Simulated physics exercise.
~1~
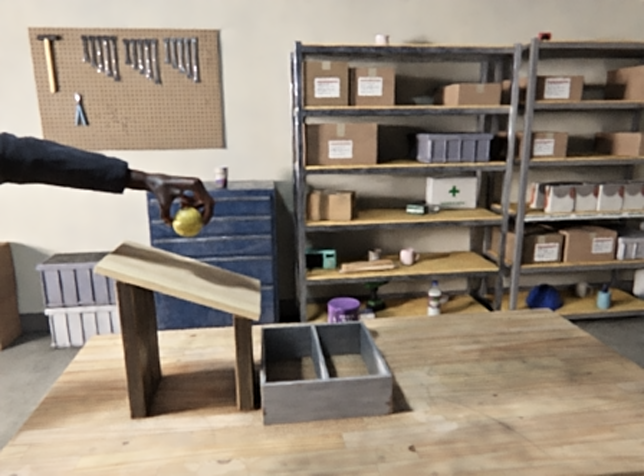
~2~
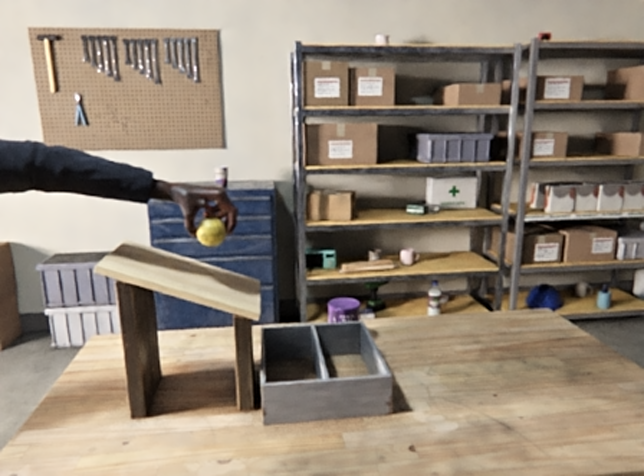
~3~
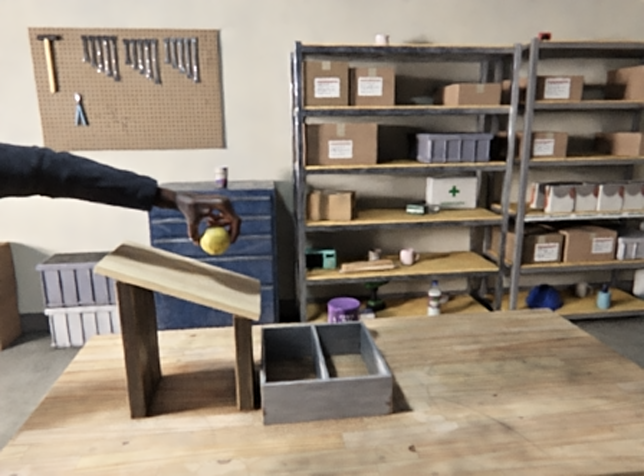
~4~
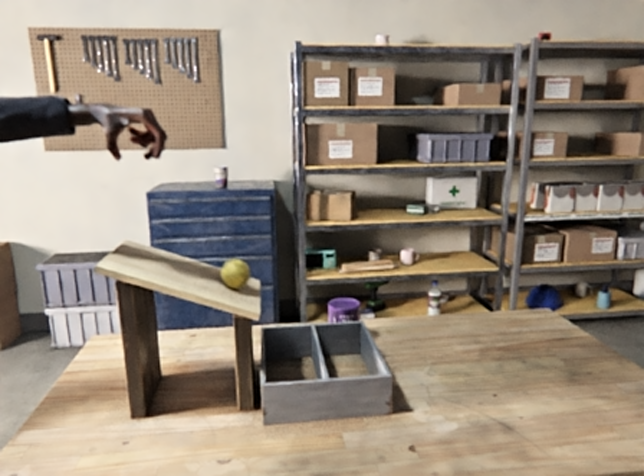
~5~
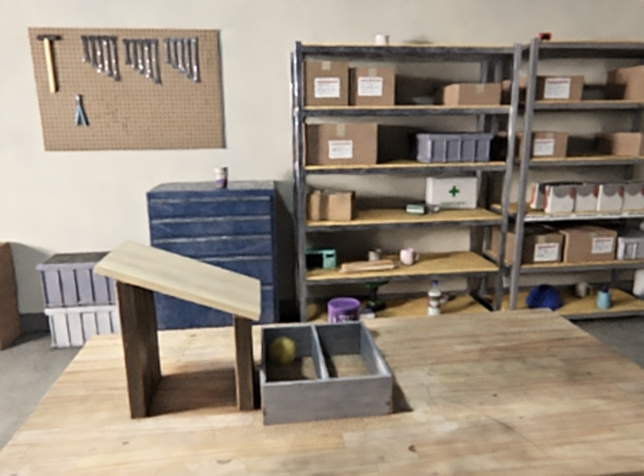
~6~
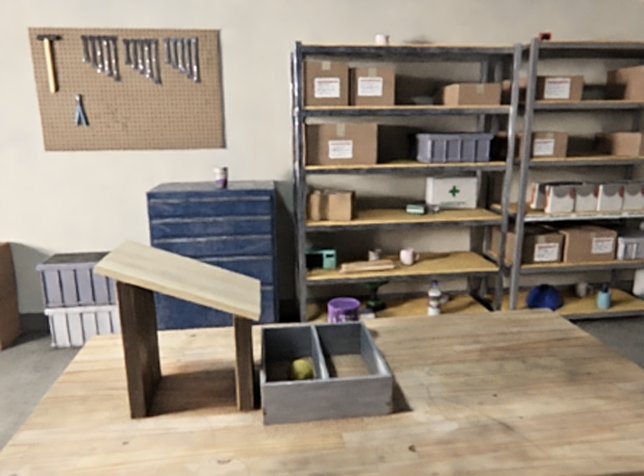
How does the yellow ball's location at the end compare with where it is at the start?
At the start the yellow ball is held in a hand above the sloping board, but by the end it is lower and farther right, inside the tray's bay closest to the board.
